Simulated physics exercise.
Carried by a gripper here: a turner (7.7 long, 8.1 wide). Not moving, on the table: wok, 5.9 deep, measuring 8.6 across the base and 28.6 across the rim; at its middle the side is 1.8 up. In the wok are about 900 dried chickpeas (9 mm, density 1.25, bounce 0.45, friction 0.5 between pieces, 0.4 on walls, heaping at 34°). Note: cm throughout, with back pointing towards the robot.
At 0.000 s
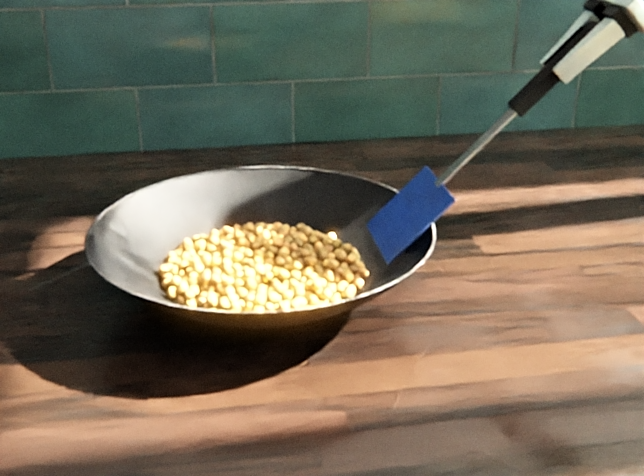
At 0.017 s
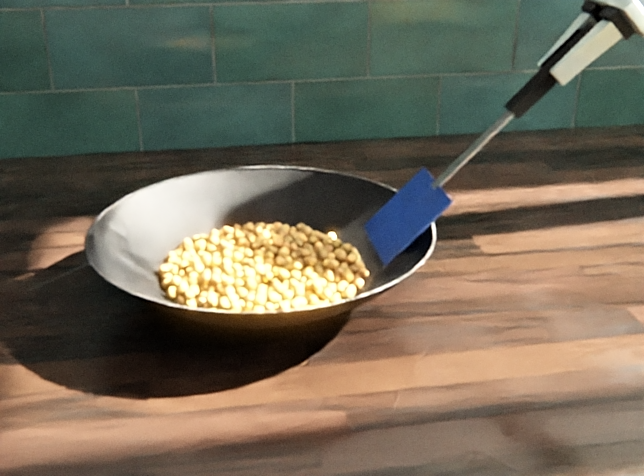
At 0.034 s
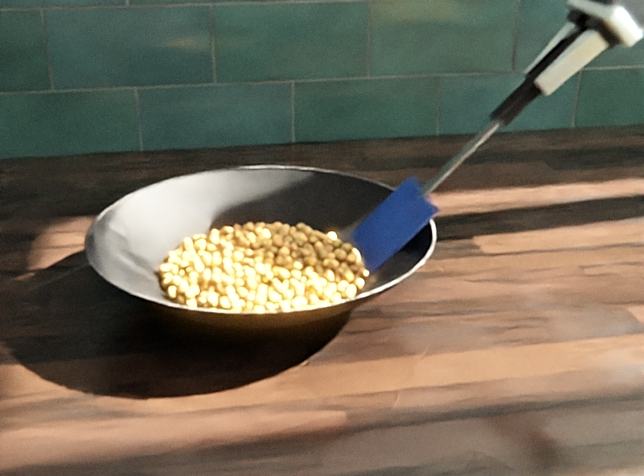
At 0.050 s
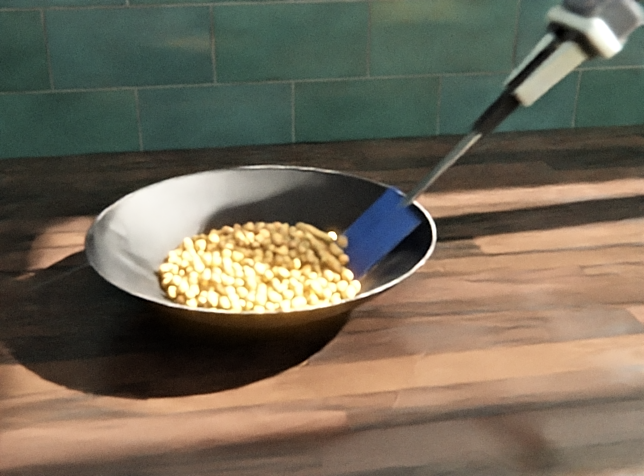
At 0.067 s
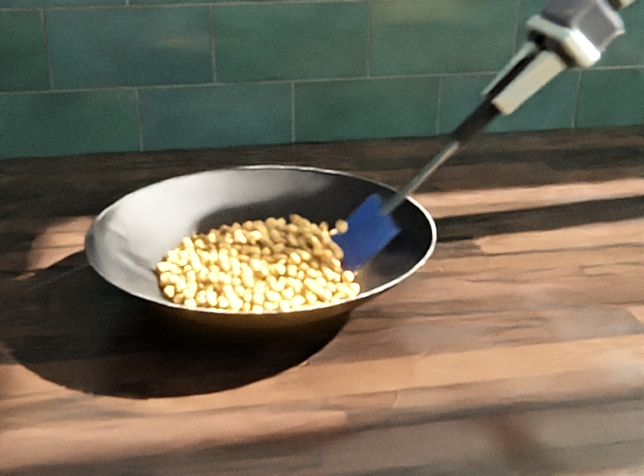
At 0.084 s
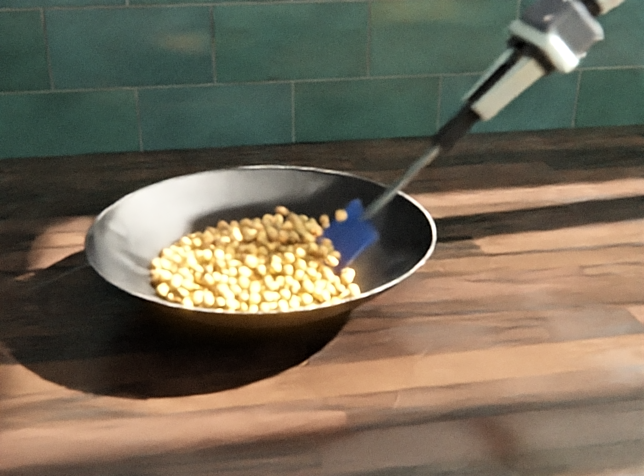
Robotic gripper lowering a blue turner leftward into a wok of dried chickpeas on a wooden table, pushing the pile slightly left.
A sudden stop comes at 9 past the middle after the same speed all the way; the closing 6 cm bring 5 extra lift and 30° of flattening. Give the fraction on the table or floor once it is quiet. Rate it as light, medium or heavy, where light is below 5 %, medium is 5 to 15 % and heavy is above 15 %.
Rating: Heavy.
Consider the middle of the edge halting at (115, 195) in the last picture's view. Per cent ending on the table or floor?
Around 40 percent ends on the table or floor.
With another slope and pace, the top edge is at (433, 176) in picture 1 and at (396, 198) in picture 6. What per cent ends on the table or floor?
Some 10 percent ends up on the table or floor.
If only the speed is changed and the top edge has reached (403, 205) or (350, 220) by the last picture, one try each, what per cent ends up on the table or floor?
Close to 10 per cent in the first try and close to 35 per cent in the second.
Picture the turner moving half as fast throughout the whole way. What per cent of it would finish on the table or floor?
Approx. 10 per cent.
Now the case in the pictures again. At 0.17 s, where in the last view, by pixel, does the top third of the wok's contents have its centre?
(196, 243).
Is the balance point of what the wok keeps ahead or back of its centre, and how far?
About 4.0 cm ahead.
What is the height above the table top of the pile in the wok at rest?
Near 6.0 centimetres high.
After 0.12 s, sloping 45°, highest piece 11 above the table; 900 in the wok.
After 0.17 s, sloping 35°, highest piece 12 above the table; 899 in the wok, 1 on the blade or in flight.
After 0.39 s, sloping 15°, highest piece 14 above the table; 684 in the wok, 69 on the table or floor, 147 on the blade or in flight.
After 1.44 s, sloping 15°, highest piece 7 above the table; 684 in the wok, 216 on the table or floor.
In the end, 684 in the wok, 216 on the table or floor. That is 24 % on the table or floor.
